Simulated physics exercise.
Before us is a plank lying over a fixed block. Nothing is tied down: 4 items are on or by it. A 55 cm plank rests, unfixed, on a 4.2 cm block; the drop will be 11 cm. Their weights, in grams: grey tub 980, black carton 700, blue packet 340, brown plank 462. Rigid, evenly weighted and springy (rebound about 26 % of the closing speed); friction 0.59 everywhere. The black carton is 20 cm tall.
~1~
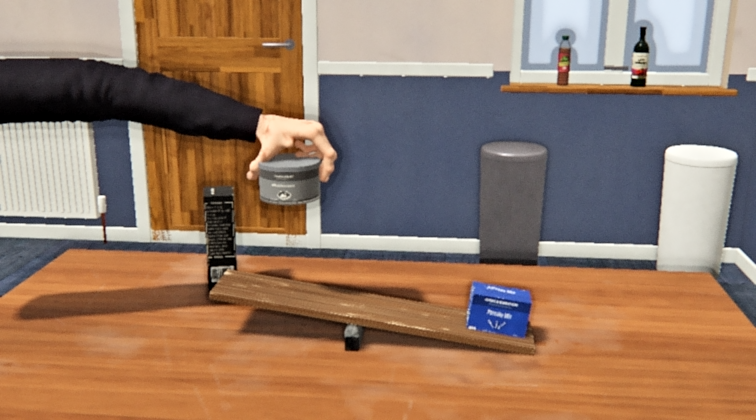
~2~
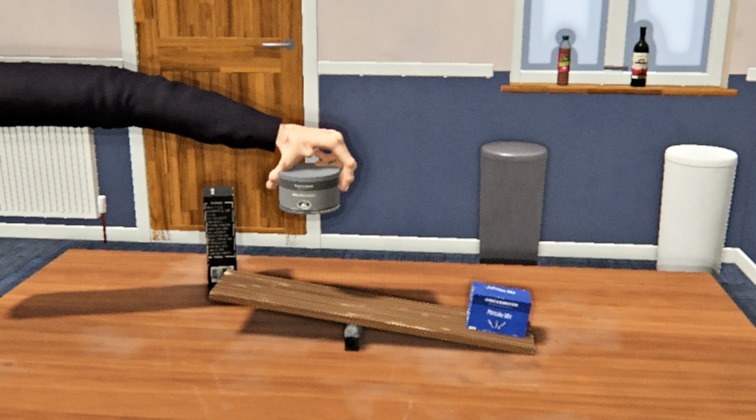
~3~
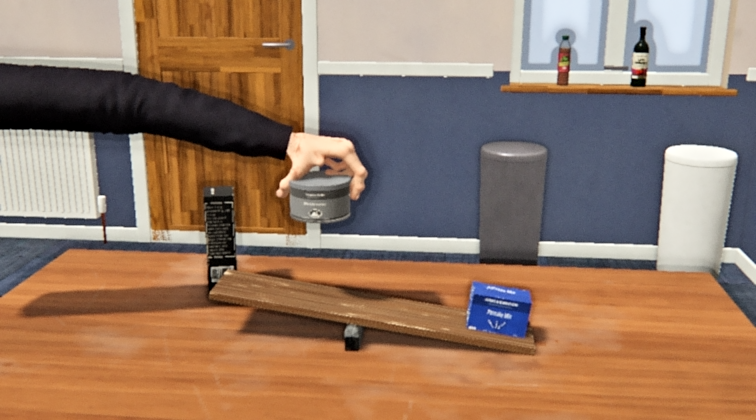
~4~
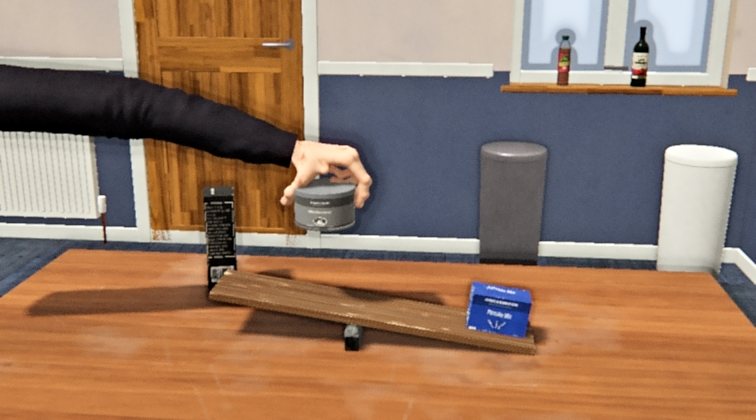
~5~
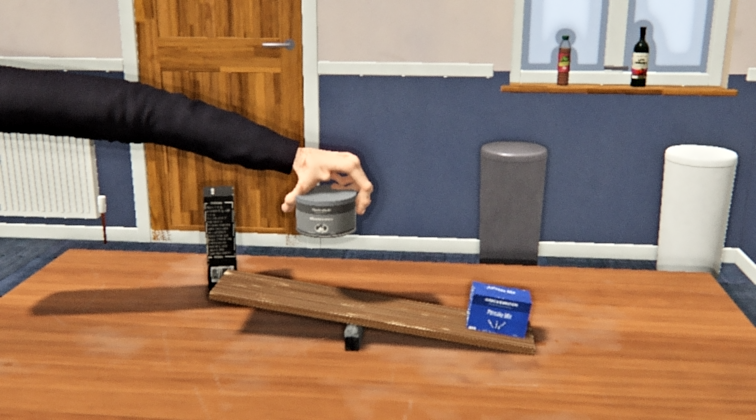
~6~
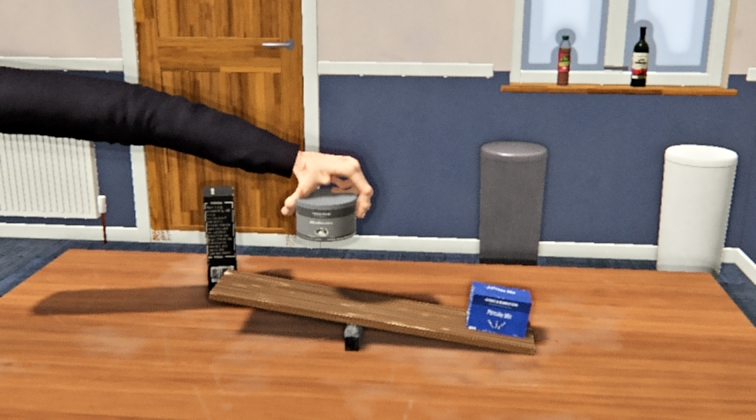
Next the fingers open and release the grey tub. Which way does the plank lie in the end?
The plank ends as it began.
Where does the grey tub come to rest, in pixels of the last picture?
Near (336, 283).
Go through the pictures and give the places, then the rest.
In the first frame, 8 cm from its drop point; grey tub (289, 179); black carton (221, 241).
In the second frame, 5 cm from its drop point; grey tub (309, 188); brown plank (374, 311).
In the third frame, 3 cm from its drop point; grey tub (320, 196); blue packet (498, 309).
In the fourth frame, 2 cm from its drop point; grey tub (324, 204); black carton (221, 241).
In the fifth frame, 1 cm from its drop point; grey tub (326, 211); brown plank (374, 311).
The sixth frame shows poised above the raised end; grey tub (326, 215); blue packet (498, 309).
Then, 0.20 s later than the last frame, plank at 8°, leaning as at the start; grey tub 5 cm from its spot near (326, 243).
Then, 0.30 s later than the last frame, plank at 3°, leaning as at the start; grey tub 12 cm from its spot near (330, 283); blue packet tilted 6°.
Then, 0.60 s later than the last frame, plank at 8°, leaning as at the start; grey tub tilted 8° near (336, 283).
When it is over, plank at 8°, leaning as at the start; not toppled but over 4 cm from the start, grey tub; the other 3 within 4 cm of the start. End places, in pixels of the last picture, grey tub near (337, 283). The plank finishes with the same end low.
